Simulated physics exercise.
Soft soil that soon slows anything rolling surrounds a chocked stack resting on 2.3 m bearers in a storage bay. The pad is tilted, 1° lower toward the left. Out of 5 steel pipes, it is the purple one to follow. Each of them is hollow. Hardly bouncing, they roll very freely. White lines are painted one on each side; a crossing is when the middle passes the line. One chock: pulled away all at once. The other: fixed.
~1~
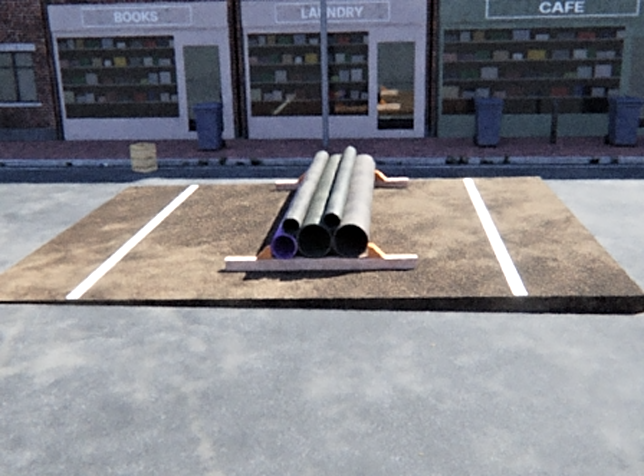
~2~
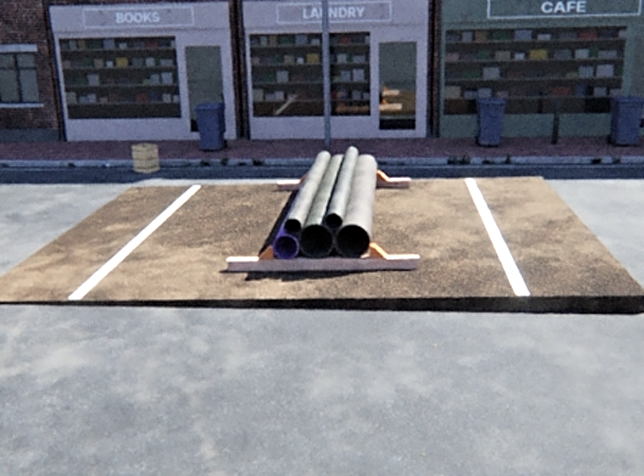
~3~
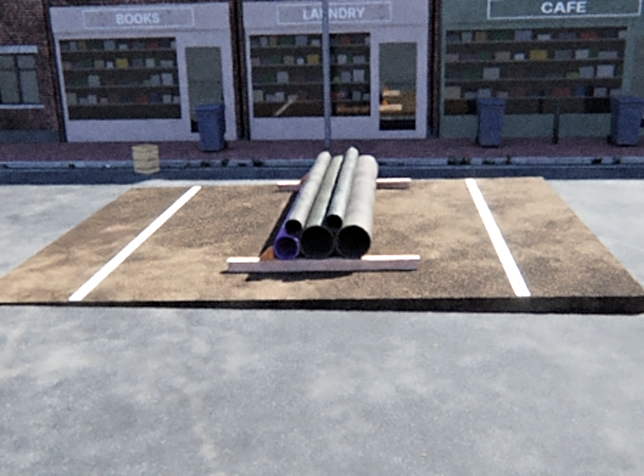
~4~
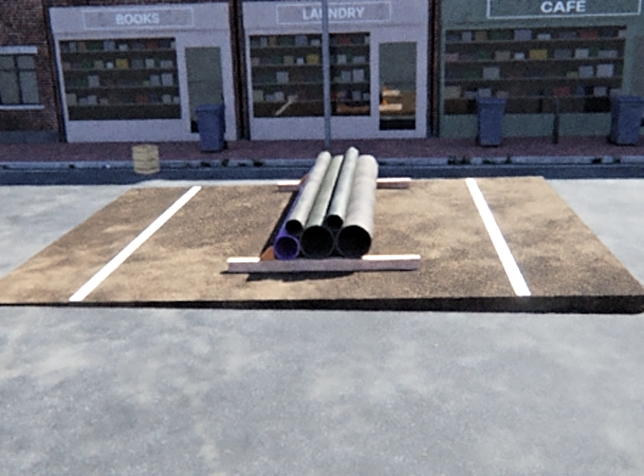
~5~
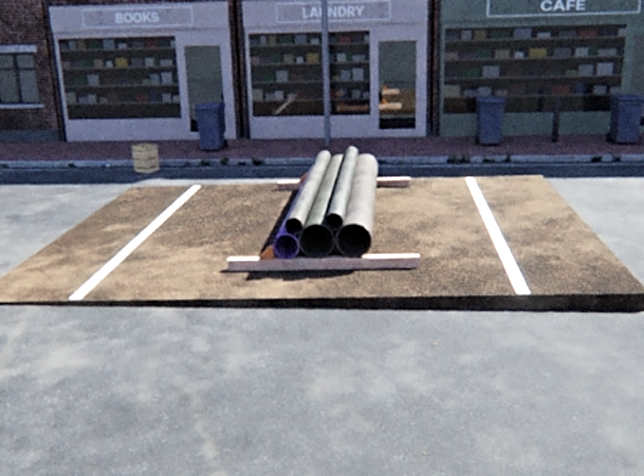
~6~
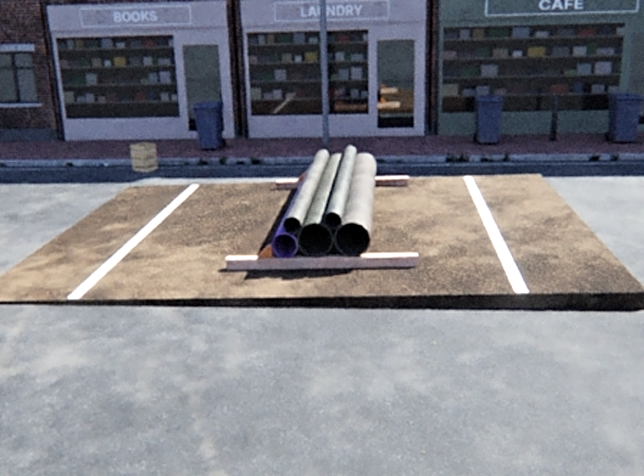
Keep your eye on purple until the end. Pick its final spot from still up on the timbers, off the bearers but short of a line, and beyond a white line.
Still up on the timbers.
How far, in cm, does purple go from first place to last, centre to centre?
For purple, 0.
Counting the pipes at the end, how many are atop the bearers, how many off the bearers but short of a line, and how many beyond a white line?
Counts in the order asked: 5, 0, 0.
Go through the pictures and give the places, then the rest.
In the first picture, purple (284, 247); both chocks in; lines at (99, 273) and (508, 268); the pad slopes 1° down to the left; 3 of the 5 form the bottom row.
In the second picture, purple (286, 247).
In the third picture, purple (286, 248); right chock gone.
In the fourth picture, purple (286, 248).
In the fifth picture, purple (286, 247).
In the sixth picture, purple (285, 246); lines at (100, 273) and (509, 266).
Then, 0.3 s past the sixth picture, purple is on the bearers, 75 cm from the bearers' left end; 0 of 5 have crossed.
Finally (0.7 s after the last picture), purple is on the bearers, 75 cm from the bearers' left end; 0 of 5 have crossed.
